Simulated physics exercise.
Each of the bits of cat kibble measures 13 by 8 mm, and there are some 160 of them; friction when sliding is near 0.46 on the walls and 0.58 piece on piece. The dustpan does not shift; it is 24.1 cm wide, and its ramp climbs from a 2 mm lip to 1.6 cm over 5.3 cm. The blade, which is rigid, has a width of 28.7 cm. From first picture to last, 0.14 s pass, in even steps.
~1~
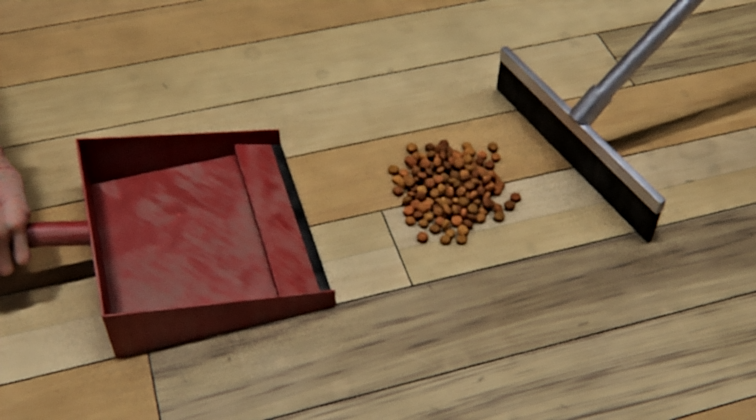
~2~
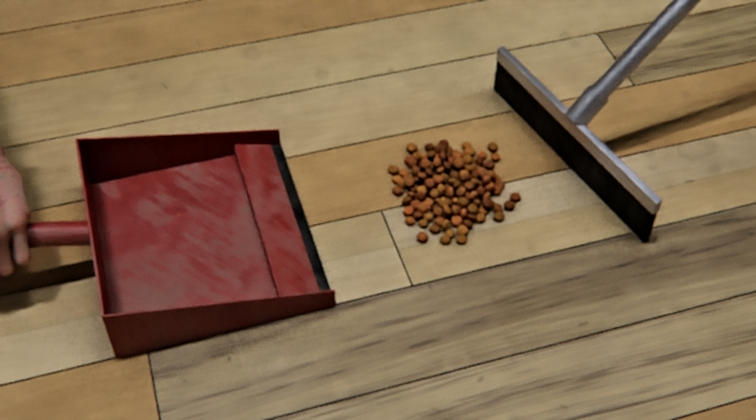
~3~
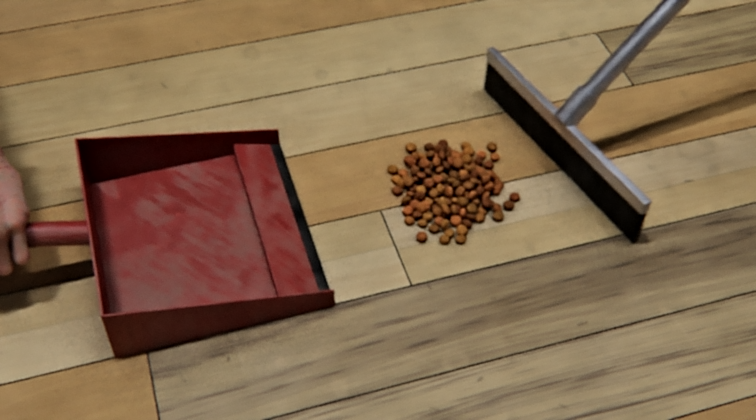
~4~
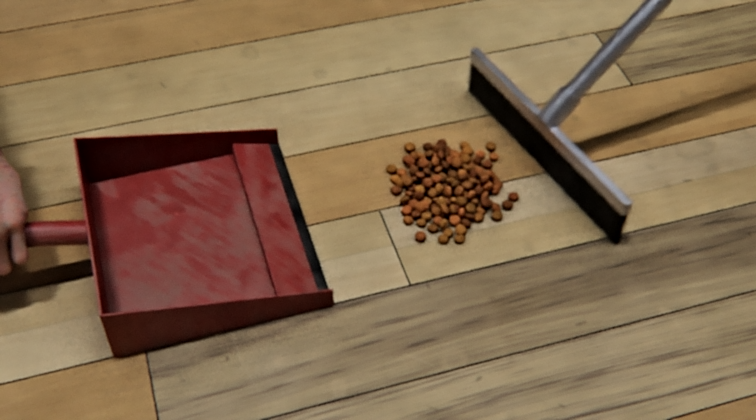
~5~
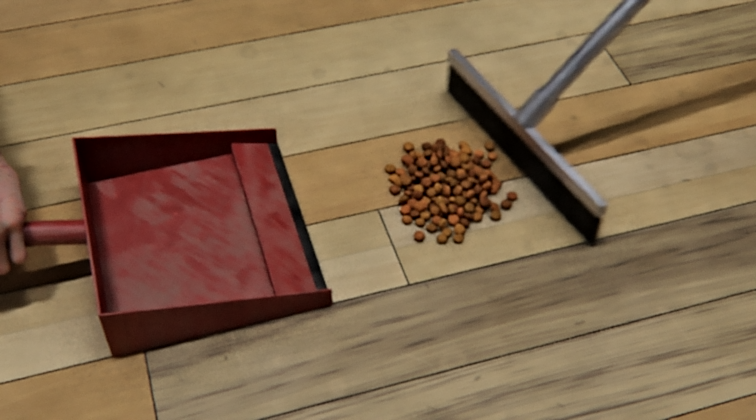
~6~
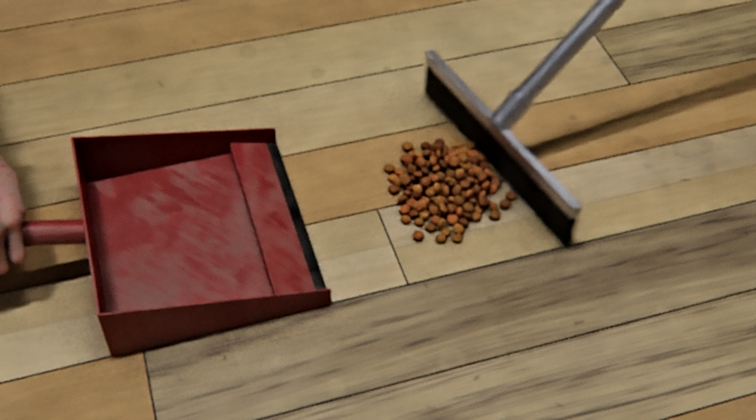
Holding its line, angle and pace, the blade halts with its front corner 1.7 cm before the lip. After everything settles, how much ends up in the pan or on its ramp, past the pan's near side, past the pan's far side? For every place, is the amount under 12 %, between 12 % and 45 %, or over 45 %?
As I see it, in the pan or on its ramp: A modest portion lands there. Past the pan's near side: A scattering lands there. Past the pan's far side: A scattering lands there.
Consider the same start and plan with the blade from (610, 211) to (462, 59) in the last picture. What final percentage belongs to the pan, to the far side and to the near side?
Per cent by place - pan 5, far side 0, near side 0.
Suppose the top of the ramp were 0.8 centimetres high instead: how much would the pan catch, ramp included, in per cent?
Around 25 per cent.
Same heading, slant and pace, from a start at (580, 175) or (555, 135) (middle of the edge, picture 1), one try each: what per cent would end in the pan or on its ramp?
Estimates: 30 percent and 20 percent.
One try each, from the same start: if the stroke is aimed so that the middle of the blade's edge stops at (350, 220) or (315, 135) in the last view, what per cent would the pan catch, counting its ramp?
Some 30 and 10 per cent.
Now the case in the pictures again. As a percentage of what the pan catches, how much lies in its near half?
Something like 40 per cent of the catch.
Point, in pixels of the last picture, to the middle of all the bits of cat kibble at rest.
After settling, the middle sits near (313, 217).
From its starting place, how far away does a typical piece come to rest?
It works out to roughly 16 cm.
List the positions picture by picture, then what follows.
Blade from (658, 207) to (504, 56), moved 0.0 cm, 0 of the pieces shifted so far; middle of the pieces at (448, 188); pan at (188, 246), in the first picture.
Blade from (655, 207) to (501, 57), moved 0.4 cm, 0 of the pieces shifted so far; middle of the pieces at (448, 188), in the second picture.
Blade from (643, 208) to (491, 57), moved 1.5 cm, 0 of the pieces shifted so far; middle of the pieces at (447, 188), in the third picture.
Blade from (625, 209) to (475, 58), moved 3.3 cm, 0 of the pieces shifted so far; middle of the pieces at (446, 187), in the fourth picture.
Blade from (600, 211) to (453, 59), moved 5.9 cm, 0 of the pieces shifted so far; middle of the pieces at (445, 187), in the fifth picture.
Blade from (574, 213) to (430, 60), moved 8.5 cm, 5 of the pieces shifted so far; middle of the pieces at (444, 187); pan at (184, 244), in the sixth picture.
Then, 0.11 s after the last picture, middle of the blade 13 cm from the lip; 0 % over the lip, far side 0 %, near side 0 %.
Then, 0.18 s after the last picture, middle of the blade 7 cm from the lip; 0 % over the lip, far side 0 %, near side 0 %.
Then, 0.40 s after the last picture, middle of the blade 5 cm from the lip; 25 % over the lip, far side 0 %, near side 5 %.
In the end, pan 25 %, near side 5 %, far side 0 %, in front of the lip or behind the blade 70 %.
